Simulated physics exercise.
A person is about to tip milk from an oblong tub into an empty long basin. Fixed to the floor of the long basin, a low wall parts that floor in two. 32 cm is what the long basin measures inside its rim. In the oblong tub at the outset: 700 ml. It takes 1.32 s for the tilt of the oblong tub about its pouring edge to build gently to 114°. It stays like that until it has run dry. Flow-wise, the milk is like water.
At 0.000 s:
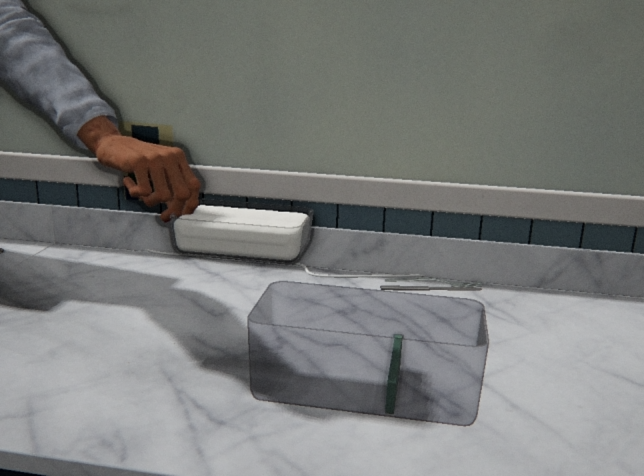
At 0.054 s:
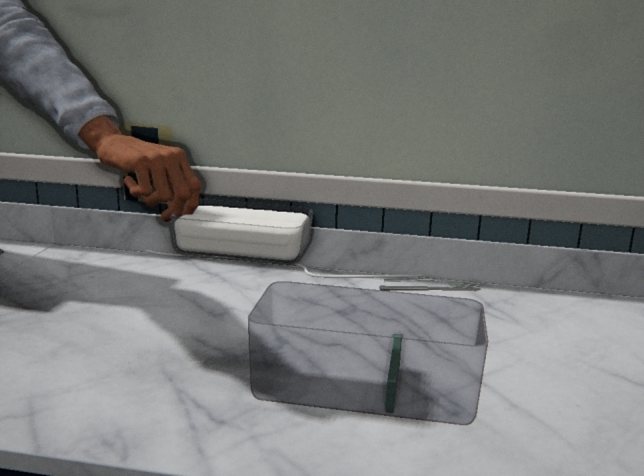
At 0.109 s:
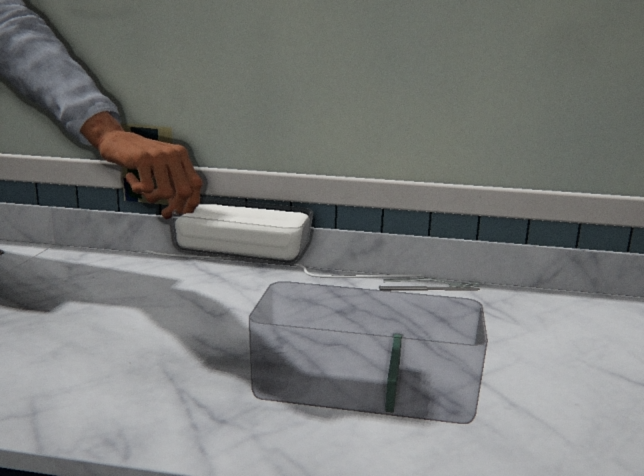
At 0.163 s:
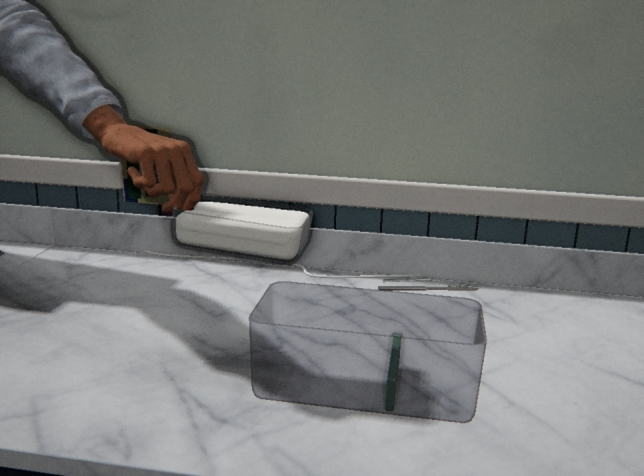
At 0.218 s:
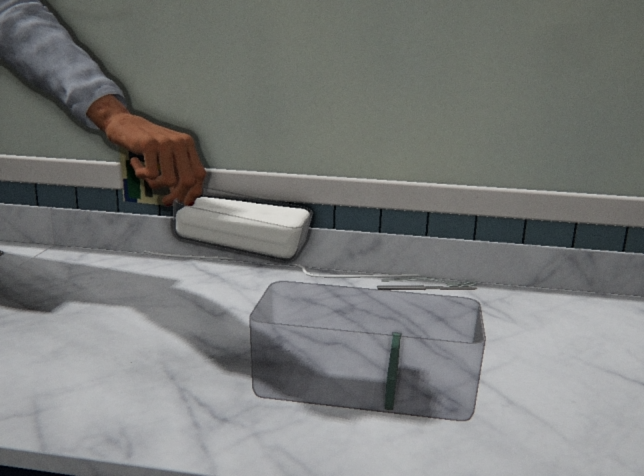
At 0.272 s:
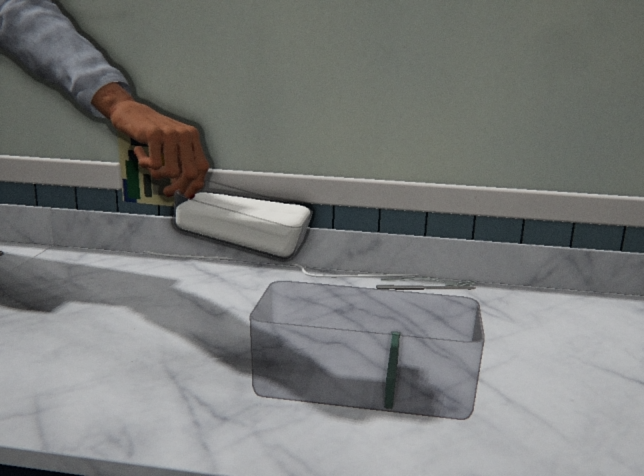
A hand slowly tilts a white oblong tub rightward behind a clear long basin.
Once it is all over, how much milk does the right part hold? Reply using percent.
The right part holds about 33 per cent.
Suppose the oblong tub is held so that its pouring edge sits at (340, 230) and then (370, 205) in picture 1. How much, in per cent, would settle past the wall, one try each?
65 in a hundred, followed by 65 in a hundred.
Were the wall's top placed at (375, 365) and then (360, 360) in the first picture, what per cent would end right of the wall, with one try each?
In turn about 60 and 70 per cent.
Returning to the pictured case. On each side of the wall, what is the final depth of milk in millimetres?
Final levels - left approx 14 mm, right approx 14 mm.
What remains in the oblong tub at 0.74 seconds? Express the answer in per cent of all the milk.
Still held: Roughly 16 % of the total.
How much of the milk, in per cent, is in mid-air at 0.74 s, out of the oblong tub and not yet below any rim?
54 %.
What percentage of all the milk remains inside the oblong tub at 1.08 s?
Share remaining: Approx. 1 %.
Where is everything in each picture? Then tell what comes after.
It leans 0°; its right rim is at (307, 219); the milk meets the walls at (185, 213) and (307, 223); the long basin's rim runs from (260, 301) to (485, 324); the wall's top is at (395, 358), in the first picture.
It leans 0°; its right rim is at (307, 220); the milk meets the walls at (186, 213) and (306, 223), in the second picture.
It leans 2°; its right rim is at (307, 220); the milk meets the walls at (186, 211) and (307, 222), in the third picture.
It leans 4°; its right rim is at (307, 221); the milk meets the walls at (187, 209) and (307, 220), in the fourth picture.
It leans 8°; its right rim is at (307, 220); the milk meets the walls at (187, 204) and (307, 218), in the fifth picture.
It leans 12°; its right rim is at (307, 220); the milk meets the walls at (187, 200) and (308, 217); 1 per cent is over the edge, in the sixth picture.
Then, 0.74 s in, the tilt is 67° and 17 per cent is still to pour, 28 is left of the wall and 0 right of it.
Then, 1.08 s in, the tilt is 105° and 1 per cent is still to pour, 52 is left of the wall and 33 right of it.
Then, 1.43 s in, the tilt is 114° and 0 per cent is still to pour, 58 is left of the wall and 33 right of it.
Then, 1.82 s in, the tilt is 114° and 0 per cent is still to pour, 58 is left of the wall and 33 right of it.
Finally, 58 per cent lies left of the wall, 33 right of it and 10 outside.
